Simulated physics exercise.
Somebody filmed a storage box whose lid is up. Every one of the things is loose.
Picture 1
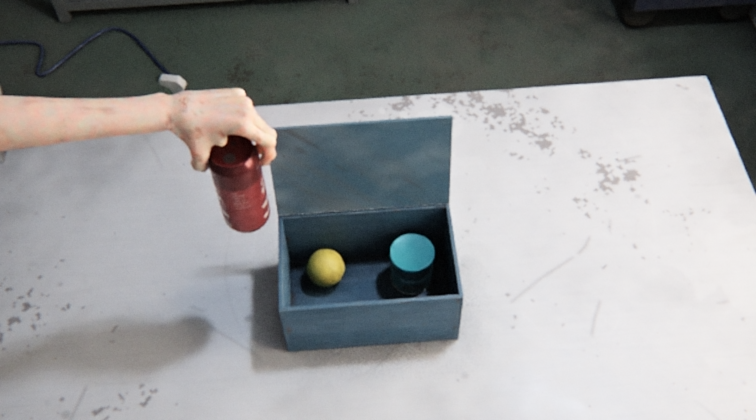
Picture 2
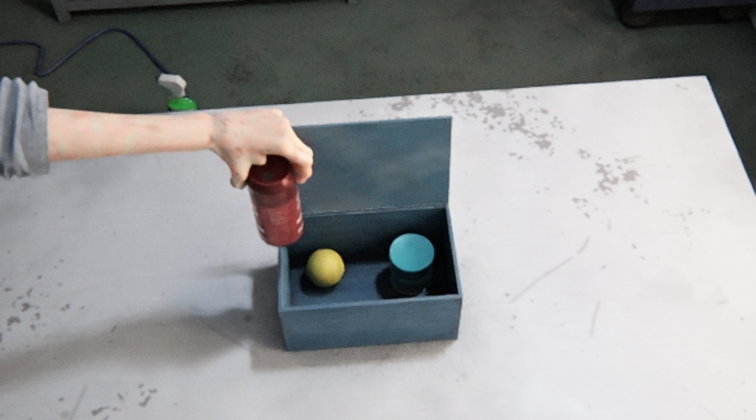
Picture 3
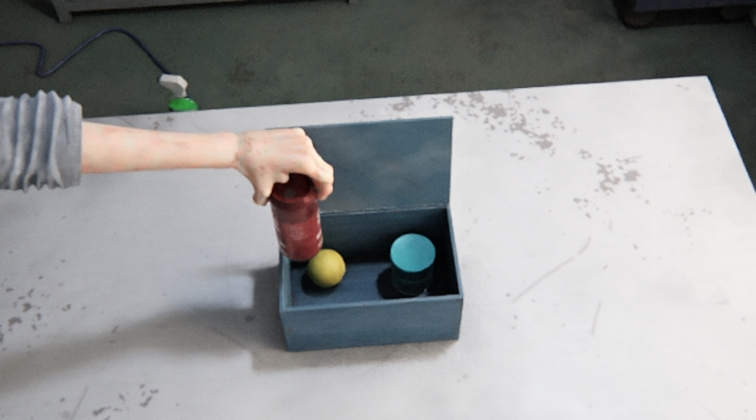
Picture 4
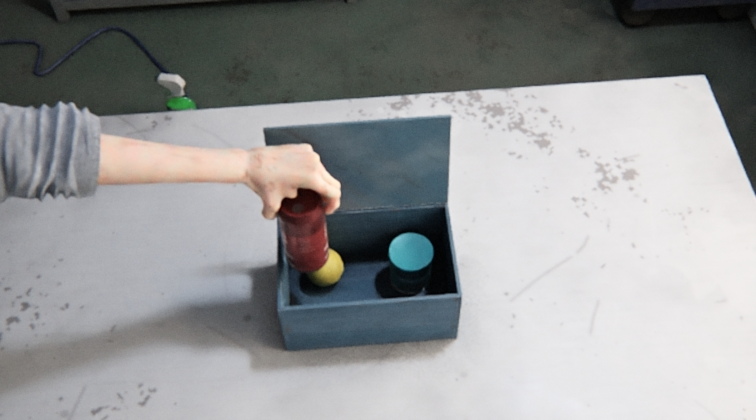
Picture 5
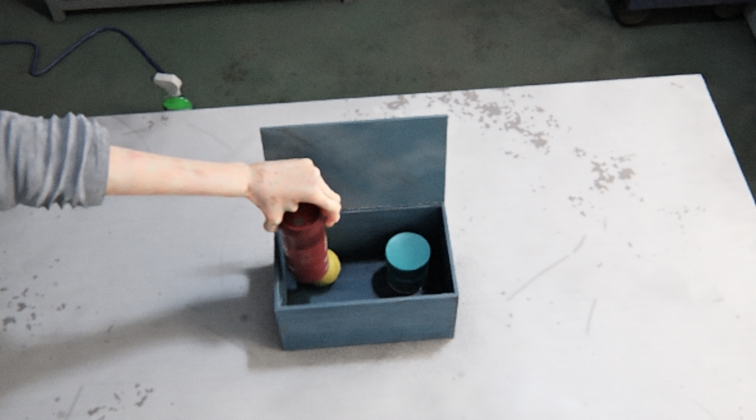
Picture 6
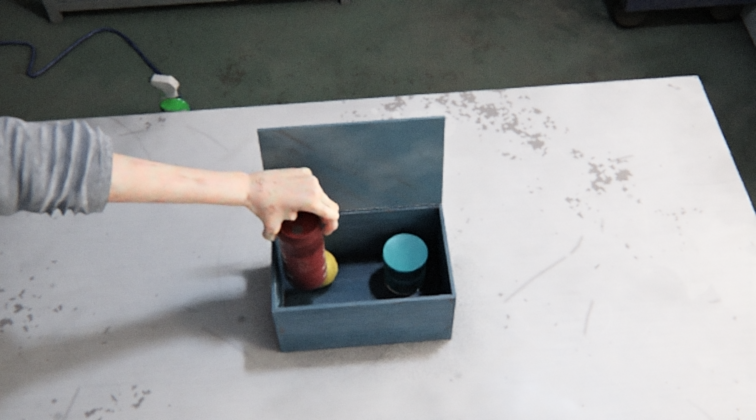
In the video, a hand holding a red can moves right and lowers it into the left side of an open blue-gray box, beside a yellow lemon and a teal cup, as the box shifts slightly left.
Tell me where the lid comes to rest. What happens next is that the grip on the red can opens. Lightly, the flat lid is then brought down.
Can't come down.
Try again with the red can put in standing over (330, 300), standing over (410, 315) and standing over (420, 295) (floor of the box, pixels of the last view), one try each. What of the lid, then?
In case one it ends up closed, in case two it remains open and in case three it remains open.
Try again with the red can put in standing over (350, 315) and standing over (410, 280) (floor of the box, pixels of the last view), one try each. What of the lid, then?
Lid: First try open, second try open.
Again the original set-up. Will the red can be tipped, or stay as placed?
As it turns out, it changes its angle.
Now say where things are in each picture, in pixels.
The first frame shows coming down; red can (240, 186); yellow lemon (326, 268).
The second frame shows coming down; red can (276, 202); yellow lemon (325, 268).
The third frame shows coming down; red can (297, 218); yellow lemon (326, 268).
The fourth frame shows coming down; red can (304, 231).
The fifth frame shows coming down; red can (305, 243).
The sixth frame shows in place under the hand; red can (303, 251).
Then, 1.00 s past the last view, lid starting down; red can rocked 42° from its first pose near (308, 279); yellow lemon displaced a little.
Then, 1.60 s past the last view, lid 56° above the rim; red can rocked 42° from its first pose near (306, 279); yellow lemon displaced a little.
Finally, lid 25° above the rim; down or leaning hard in the box, red can; the other 2 still in place. Final places as the last picture's camera would see them, red can near (306, 279).
